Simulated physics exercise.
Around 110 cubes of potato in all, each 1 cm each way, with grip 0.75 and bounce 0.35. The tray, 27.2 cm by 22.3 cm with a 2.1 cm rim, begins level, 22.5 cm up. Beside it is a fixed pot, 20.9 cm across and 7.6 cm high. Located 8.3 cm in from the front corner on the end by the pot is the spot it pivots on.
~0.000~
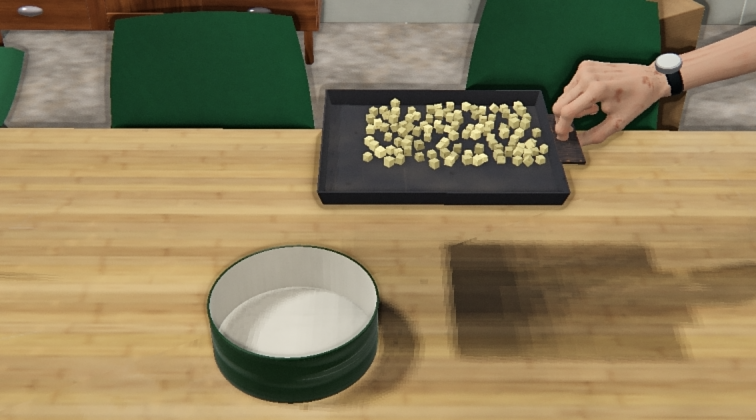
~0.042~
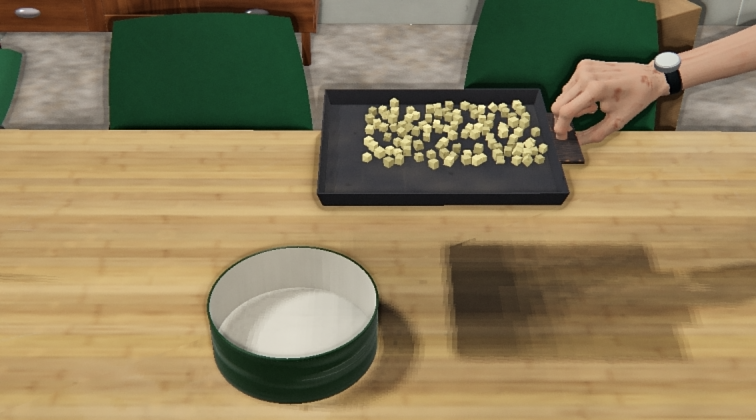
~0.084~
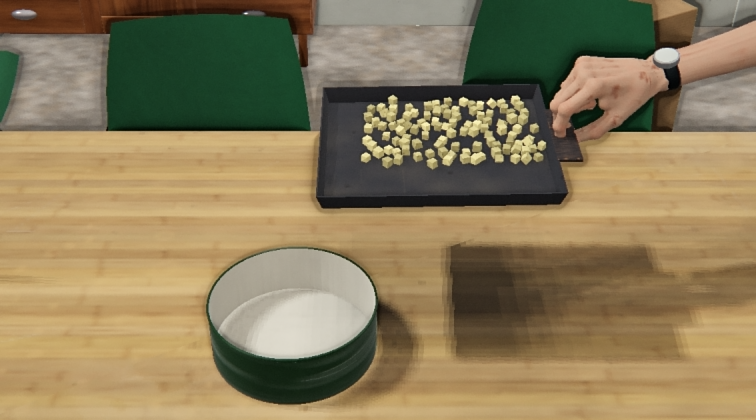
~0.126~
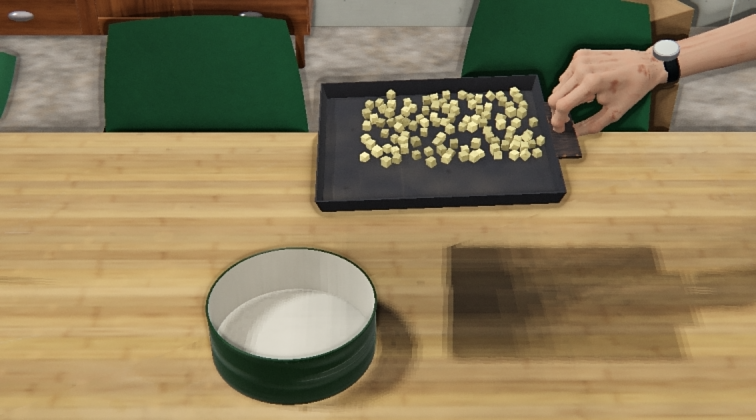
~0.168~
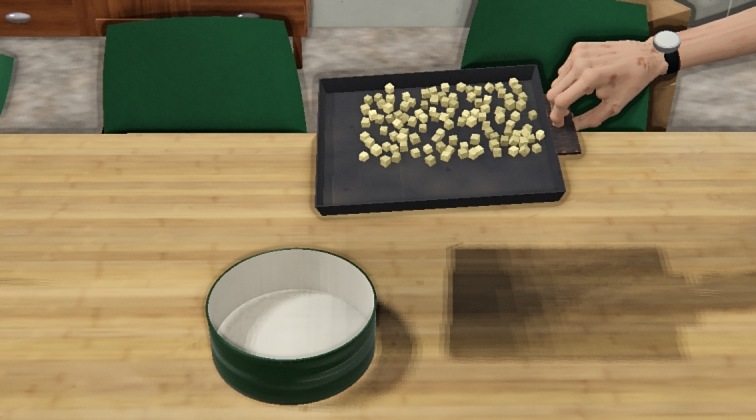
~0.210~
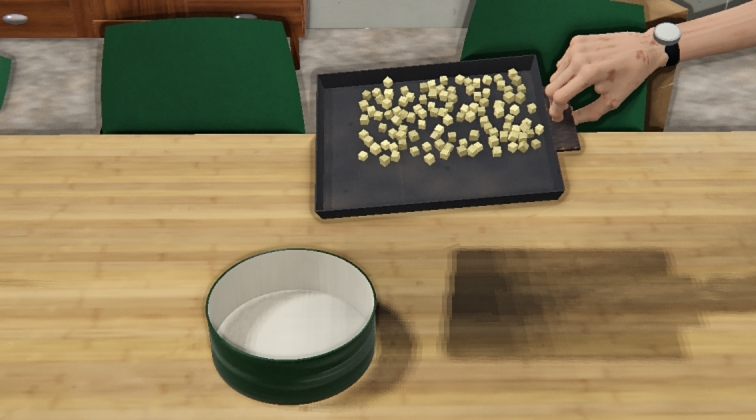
Black tray of pale potato cubes tilting slightly in a hand above a wooden table, beside an empty round green pot.
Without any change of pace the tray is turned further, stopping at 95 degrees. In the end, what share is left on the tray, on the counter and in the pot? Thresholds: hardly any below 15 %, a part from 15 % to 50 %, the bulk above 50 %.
One by one: Left on the tray: It's going to get a small sliver of the load. Counter: It's going to get a solid slice of the load. Pot: It's going to get the main portion of the load.
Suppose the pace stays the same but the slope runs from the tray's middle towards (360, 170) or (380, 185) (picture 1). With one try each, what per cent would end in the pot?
First try: Around 95 percent; second try: Around 100 percent.
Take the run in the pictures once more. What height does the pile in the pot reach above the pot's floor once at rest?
1.5 cm.
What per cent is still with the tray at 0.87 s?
I'd put it at roughly 50 per cent.
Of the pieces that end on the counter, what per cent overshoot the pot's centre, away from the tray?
Near 10 in a hundred.
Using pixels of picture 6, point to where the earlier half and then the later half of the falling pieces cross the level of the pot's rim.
At roughly (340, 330) first, later on at (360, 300).
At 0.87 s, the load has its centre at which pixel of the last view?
I reckon close to (366, 252).
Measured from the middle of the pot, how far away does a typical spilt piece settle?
Distance: Around 20 cm.
After 0.61 s, tilt 54 degrees; the tray holds 100 %, the pot 0 %.
Then, at 0.87 s, tilt 79 degrees; the tray holds 50 %, the pot 15 %.
After 1.24 s, tilt 95 degrees; the tray holds 5 %, the pot 50 %.
At rest (2.5 s), tray 0 %, counter 40 %, pot 60 %.
